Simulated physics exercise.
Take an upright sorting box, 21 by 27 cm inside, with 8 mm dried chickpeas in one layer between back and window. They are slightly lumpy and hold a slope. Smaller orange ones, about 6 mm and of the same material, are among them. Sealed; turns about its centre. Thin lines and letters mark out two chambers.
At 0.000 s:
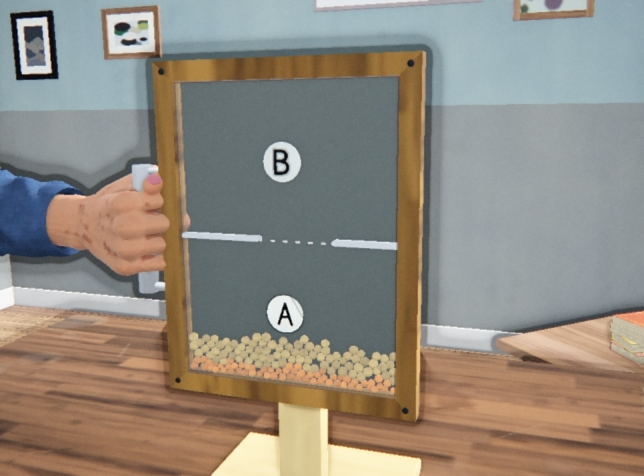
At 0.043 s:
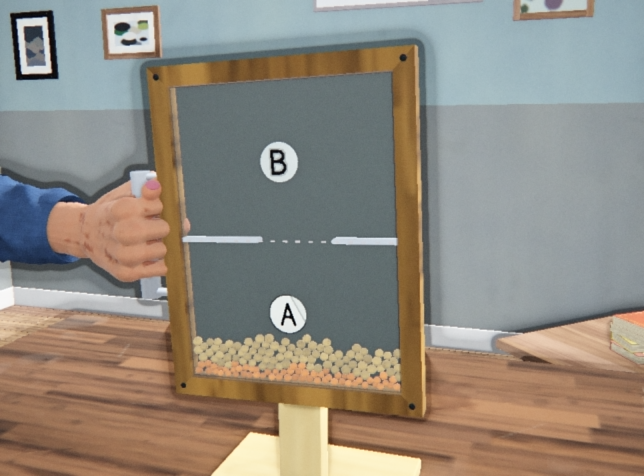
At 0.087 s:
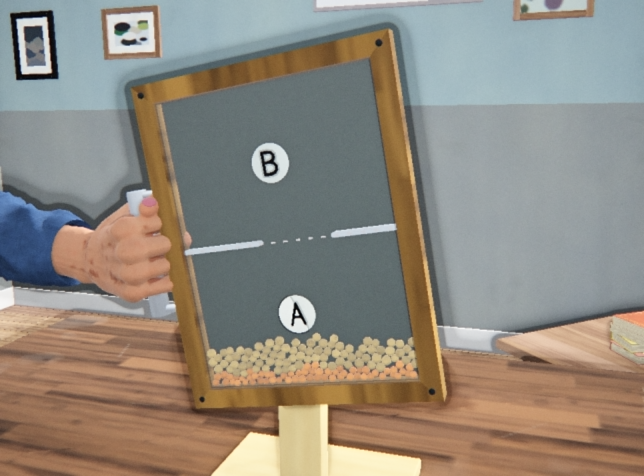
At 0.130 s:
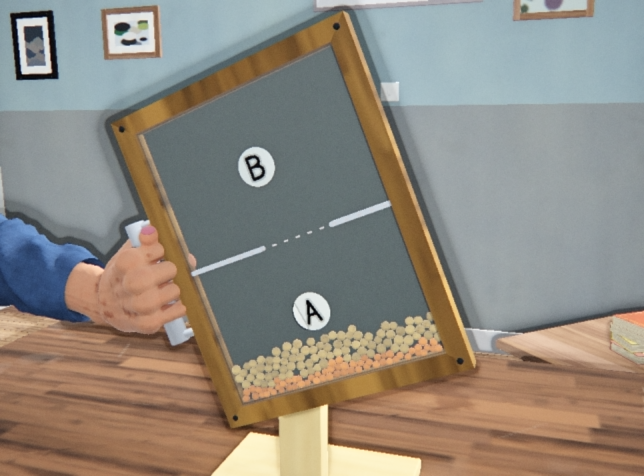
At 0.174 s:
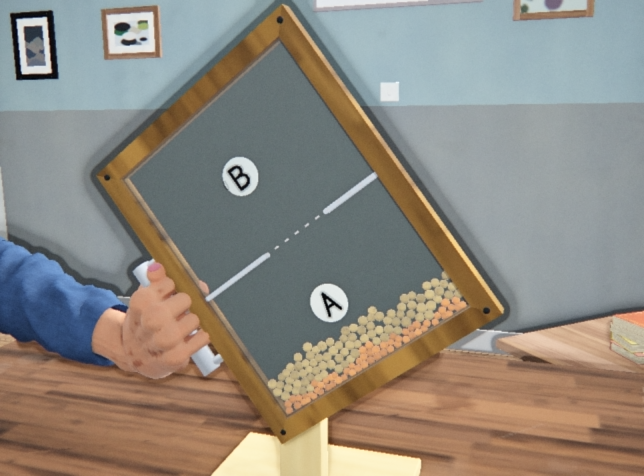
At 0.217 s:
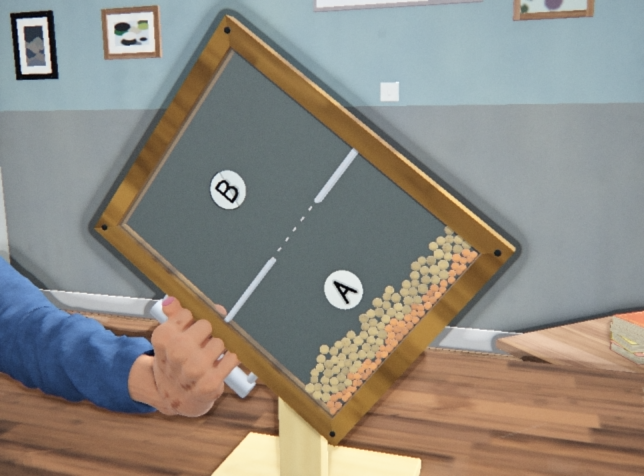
To begin with, a hand at the left grips a wooden-framed, windowed box standing upright, with small tan and orange balls layered along the bottom beneath A. The hand moves downward as the box turns anticlockwise, slightly and then steeply, and the layer tilts with it, sloping up to the right.
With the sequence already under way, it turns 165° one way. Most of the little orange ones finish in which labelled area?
That would be B.
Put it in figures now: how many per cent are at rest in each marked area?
Reading: Chamber A = 50; chamber B = 50.
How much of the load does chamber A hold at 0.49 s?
It comes to close to 100 percent.
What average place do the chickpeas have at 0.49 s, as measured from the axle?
Offset: Approx. 9 cm right, 4 cm above.
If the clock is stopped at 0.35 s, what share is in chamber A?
Roughly 100 per cent of it.
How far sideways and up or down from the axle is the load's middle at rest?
It lies close to 3 centimetres right and 6 centimetres below.
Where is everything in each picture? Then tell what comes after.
The first picture shows level; about 140 chickpeas; chickpeas centred (290, 363); top one (304, 340); A (285, 314), B (282, 162).
The second picture shows turned 2° anticlockwise; chickpeas centred (294, 364); top one (307, 339).
The third picture shows turned 10° anticlockwise; chickpeas centred (307, 364); top one (412, 342); wall ends (185, 253) to (259, 244), (335, 234) to (401, 226).
The fourth picture shows turned 21° anticlockwise; chickpeas centred (331, 360); top one (431, 316).
The fifth picture shows turned 37° anticlockwise; chickpeas centred (360, 349); top one (446, 275).
The sixth picture shows turned 52° anticlockwise; chickpeas centred (385, 329); top one (450, 230); A (343, 290), B (228, 190).
By 0.35 s, it stands 99° anticlockwise; the chickpeas' middle is 12 cm right of and level with the centre; A 100 %; small ones, A 100 %.
By 0.49 s, it stands 148° anticlockwise; the chickpeas' middle is 9 cm right of and 4 cm above the centre; A 100 %; small ones, A 100 %.
By 0.61 s, it stands 165° anticlockwise; the chickpeas' middle is 5 cm right of and 2 cm above the centre; A 90 %, B 10 %; small ones, A 95 %, B 5 %.
All still by 1.8 s, it stands 165° anticlockwise; A 50 %, B 50 %; small ones, A 15 %, B 85 %.
